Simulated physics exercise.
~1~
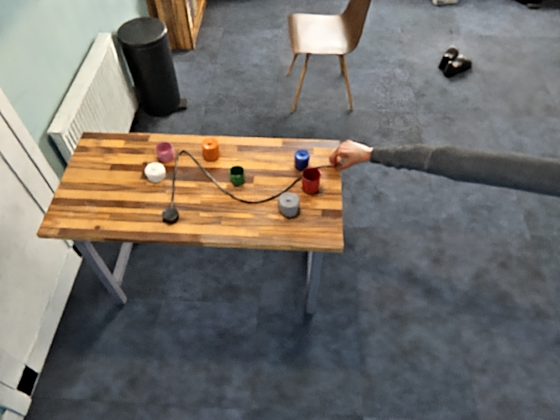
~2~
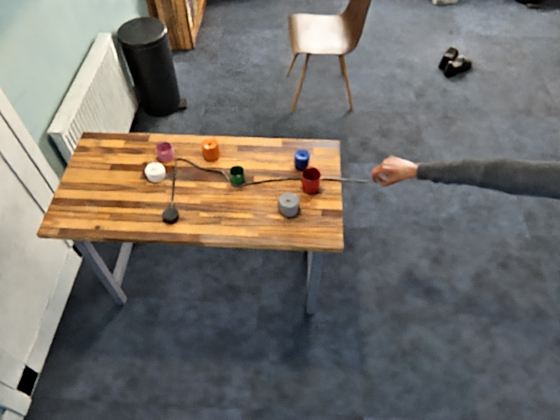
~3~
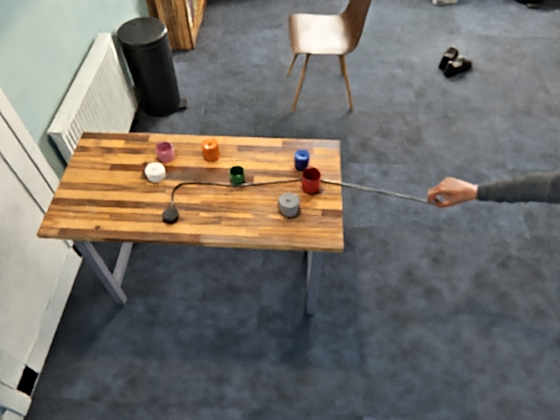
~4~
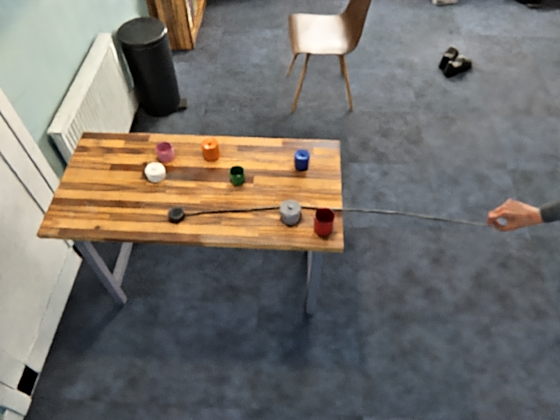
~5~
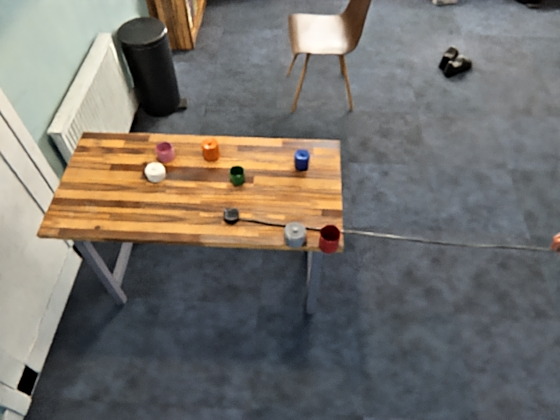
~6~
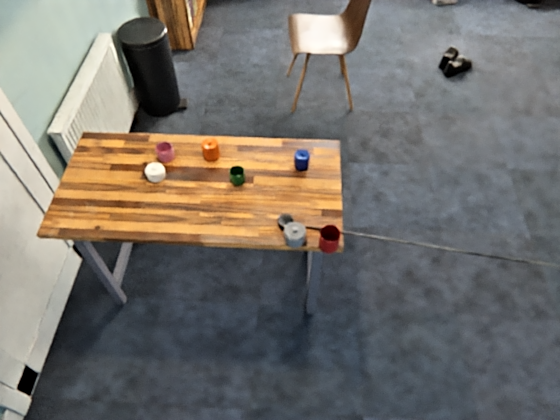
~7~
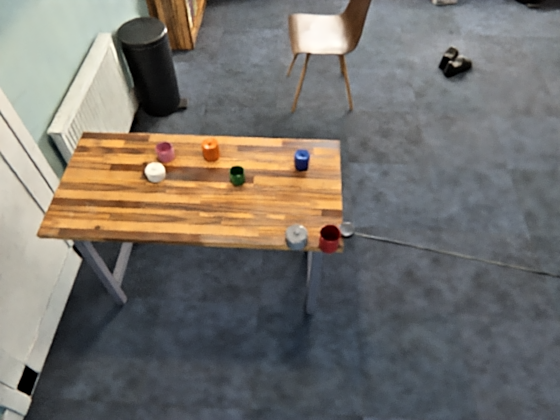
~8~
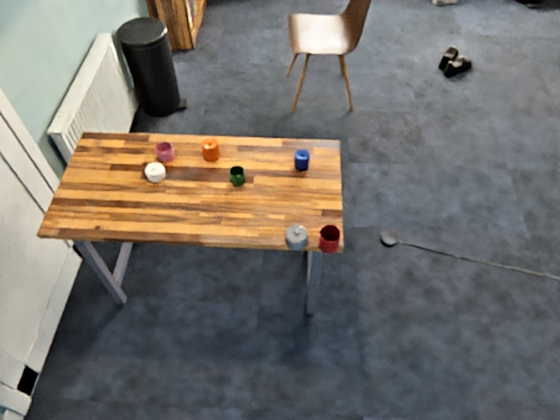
In this clip, a hand pulls a dark cable rightward across a wooden table among seven small containers, dragging the red cup and grey pot toward the near right corner, where they stay as the black lamp base slides past and off the table, leaving the others unmoved.
